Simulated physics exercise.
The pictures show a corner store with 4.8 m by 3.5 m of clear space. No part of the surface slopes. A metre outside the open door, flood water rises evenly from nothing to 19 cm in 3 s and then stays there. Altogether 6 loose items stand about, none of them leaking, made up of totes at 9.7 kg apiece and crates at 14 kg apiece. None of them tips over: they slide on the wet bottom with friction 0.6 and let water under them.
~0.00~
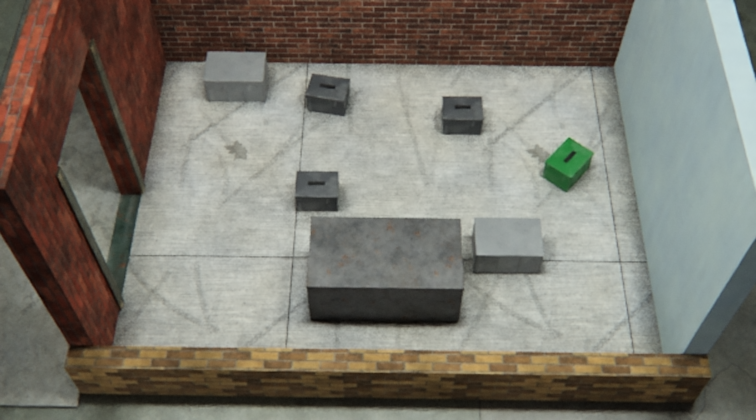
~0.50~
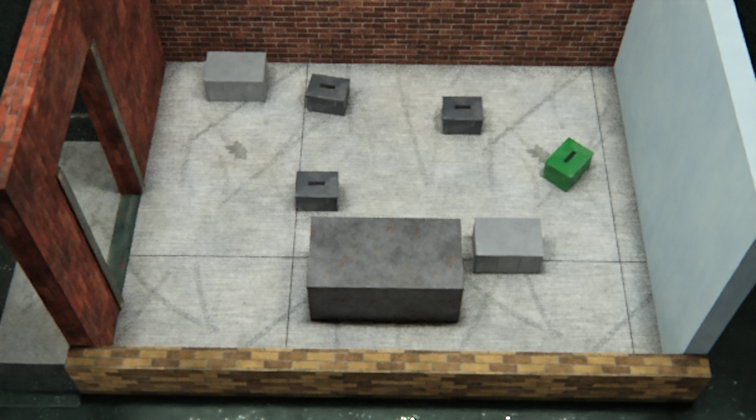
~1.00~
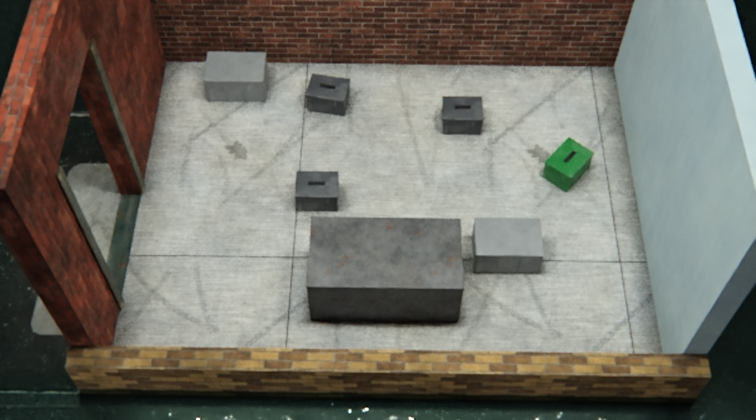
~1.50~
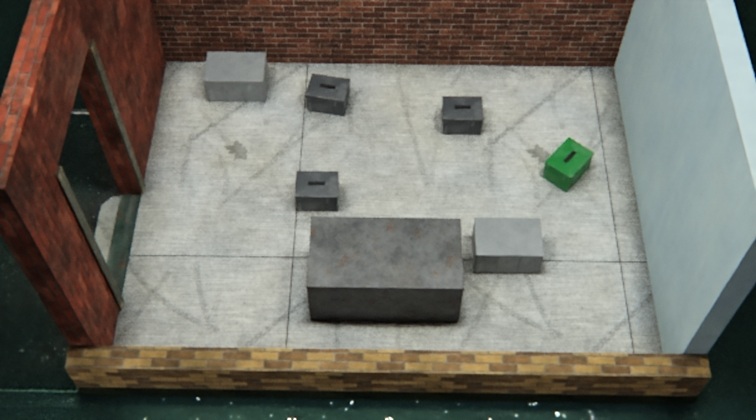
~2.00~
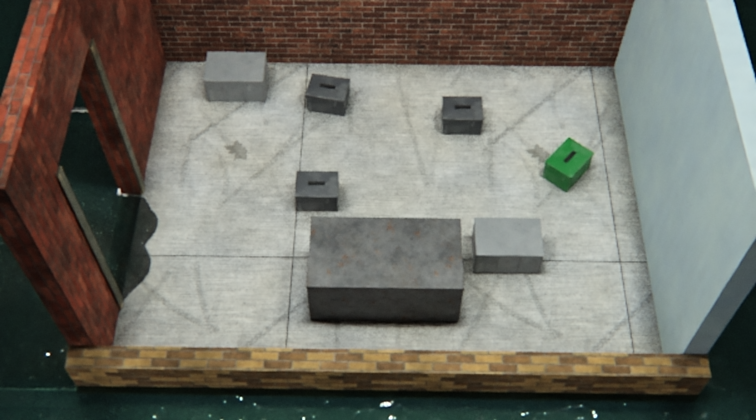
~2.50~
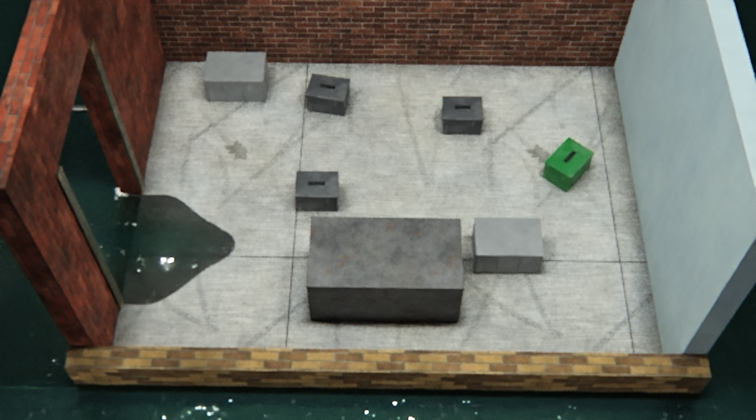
A small shop room with brick walls at the left and back, a pale wall at the right and a low brick edge in front is seen from above by a still camera. Dark slotted totes, a green one at right, pale grey crates and a large dark block stand on the grey floor. Dark water spreads over the ground outside, then enters through the left doorway and fans across the floor, while every object stays still.
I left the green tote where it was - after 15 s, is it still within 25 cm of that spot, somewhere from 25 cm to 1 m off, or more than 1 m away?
It is 25 cm to 1 m off.
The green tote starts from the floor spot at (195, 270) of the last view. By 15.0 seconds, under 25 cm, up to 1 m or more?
Here it heads a good way off.
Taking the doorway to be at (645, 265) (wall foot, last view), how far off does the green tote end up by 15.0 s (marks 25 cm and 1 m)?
Well, the green tote sits tight in that setup.
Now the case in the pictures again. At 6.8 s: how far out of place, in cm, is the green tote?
Displacement near 0 cm.
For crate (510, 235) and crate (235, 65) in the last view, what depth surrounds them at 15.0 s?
Some 12 cm at the first, some 9 cm at the second.
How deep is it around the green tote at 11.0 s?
Depth: About 10 cm.
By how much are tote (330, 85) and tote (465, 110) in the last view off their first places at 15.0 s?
First 80 cm, then 140 cm.
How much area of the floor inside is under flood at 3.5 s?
That flooded area is roughly 3.5 m2.
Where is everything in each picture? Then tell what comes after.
The first frame shows the green tote at (570, 157) rests on the ground; water covers 0.0 m2; 0 of 6 have shifted.
The second frame shows the green tote at (570, 157), on the bottom; water covers 0.0 m2; 0 of 6 have shifted.
The third frame shows the green tote at (570, 157), on the bottom; 0.0 m2 under water; 0 of 6 have shifted.
The fourth frame shows the green tote at (570, 157) rests on the ground; water covers 0.0 m2; 0 of 6 have shifted.
The fifth frame shows the green tote at (570, 157) rests on the ground; 0.1 m2 under water; 0 of 6 have shifted.
The sixth frame shows the green tote at (570, 157) rests on the ground; 0.7 m2 under water; 0 of 6 have shifted.
After 3.5 s the green tote is near (570, 157), 0.0 m from its start, aground; 0 afloat.
After 6.8 s the green tote is near (570, 157), 0.0 m from its start, aground; 0 afloat.
After 11.0 s the green tote is near (596, 167), 0.3 m from its start, afloat; 2 afloat.
After 15.0 s the green tote is near (607, 135), 0.4 m from its start, afloat; 5 afloat.
